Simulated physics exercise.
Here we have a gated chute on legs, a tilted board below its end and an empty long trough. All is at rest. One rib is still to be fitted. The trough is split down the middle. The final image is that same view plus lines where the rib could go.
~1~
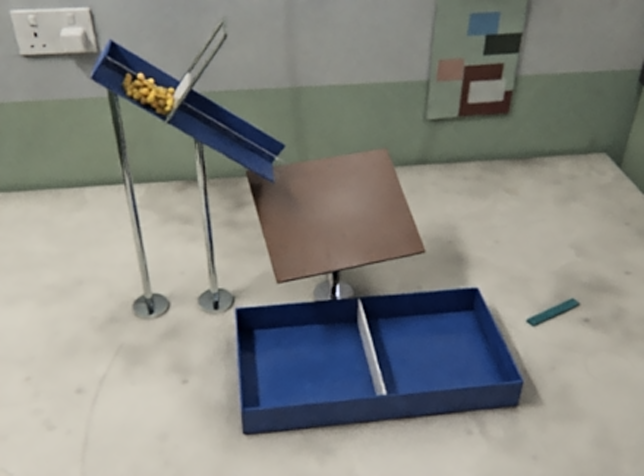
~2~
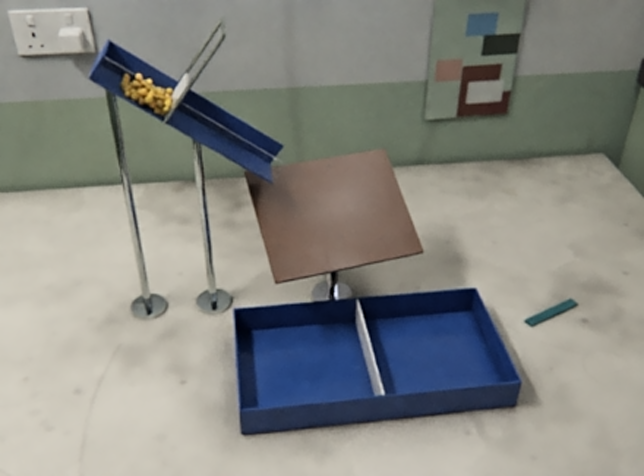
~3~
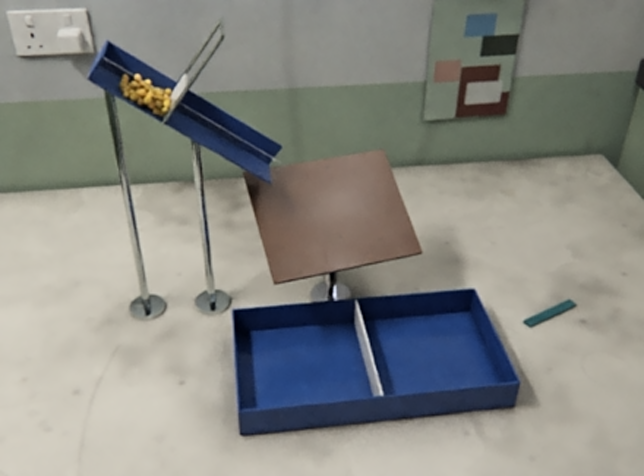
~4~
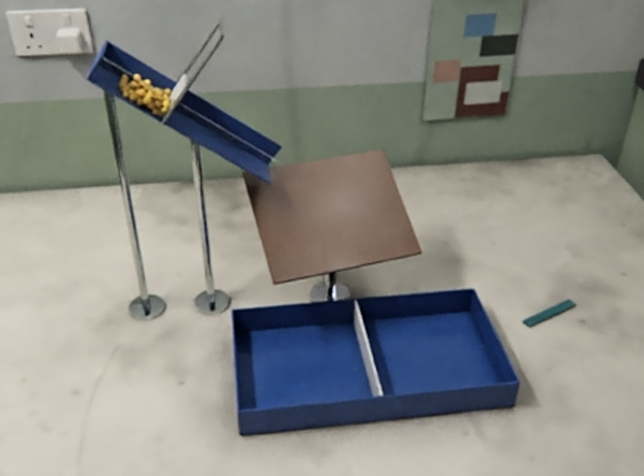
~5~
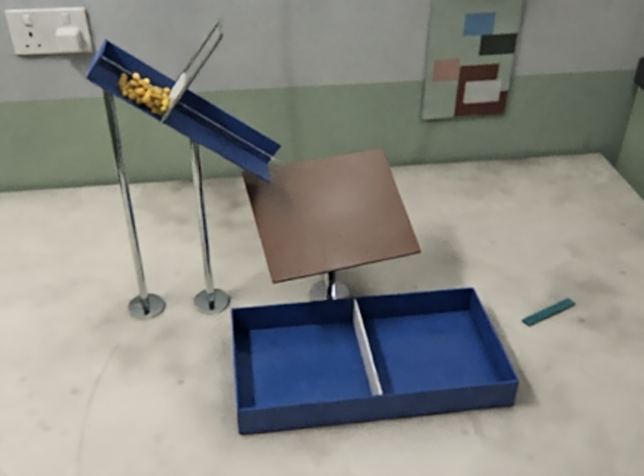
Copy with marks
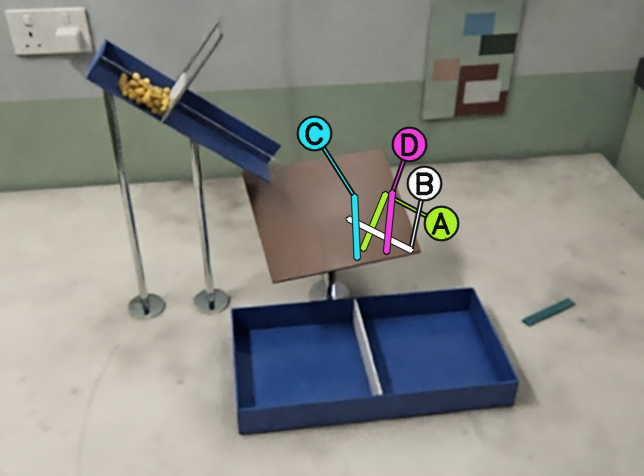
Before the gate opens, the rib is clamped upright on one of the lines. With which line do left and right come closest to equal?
Line A.
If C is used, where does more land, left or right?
Left.
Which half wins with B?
More lands on the right.
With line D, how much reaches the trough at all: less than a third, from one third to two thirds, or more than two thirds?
It is more than two thirds.
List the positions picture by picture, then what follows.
In the first frame, load behind the gate at (154, 92), puffed corn balls; lip of the chute at (273, 173), sloping fairly steeply.
In the second frame, middle of the board at (334, 211), tilted fairly steeply; middle of its low edge at (352, 267); of its high edge at (316, 160).
In the third frame, front corners of the trough at (239, 411) and (520, 382); front end of its middle wall at (382, 396); gate still shut at (183, 86).
In the fourth frame, middle of the load at (151, 93); lip at (269, 174).
In the fifth frame, middle of the load at (150, 92); lip at (268, 173).
On the marked copy, line A from (385, 194) to (363, 248); line B from (349, 219) to (410, 250); line C from (354, 196) to (357, 257); line D from (392, 192) to (386, 251).
With A, of what is caught, about two thirds in the left half, about a third in the right.
With B, of what is caught, about a quarter in the left half, most in the right.
With C, of what is caught, most in the left half, a small part in the right.
With D, of what is caught, a small part in the left half, most in the right.
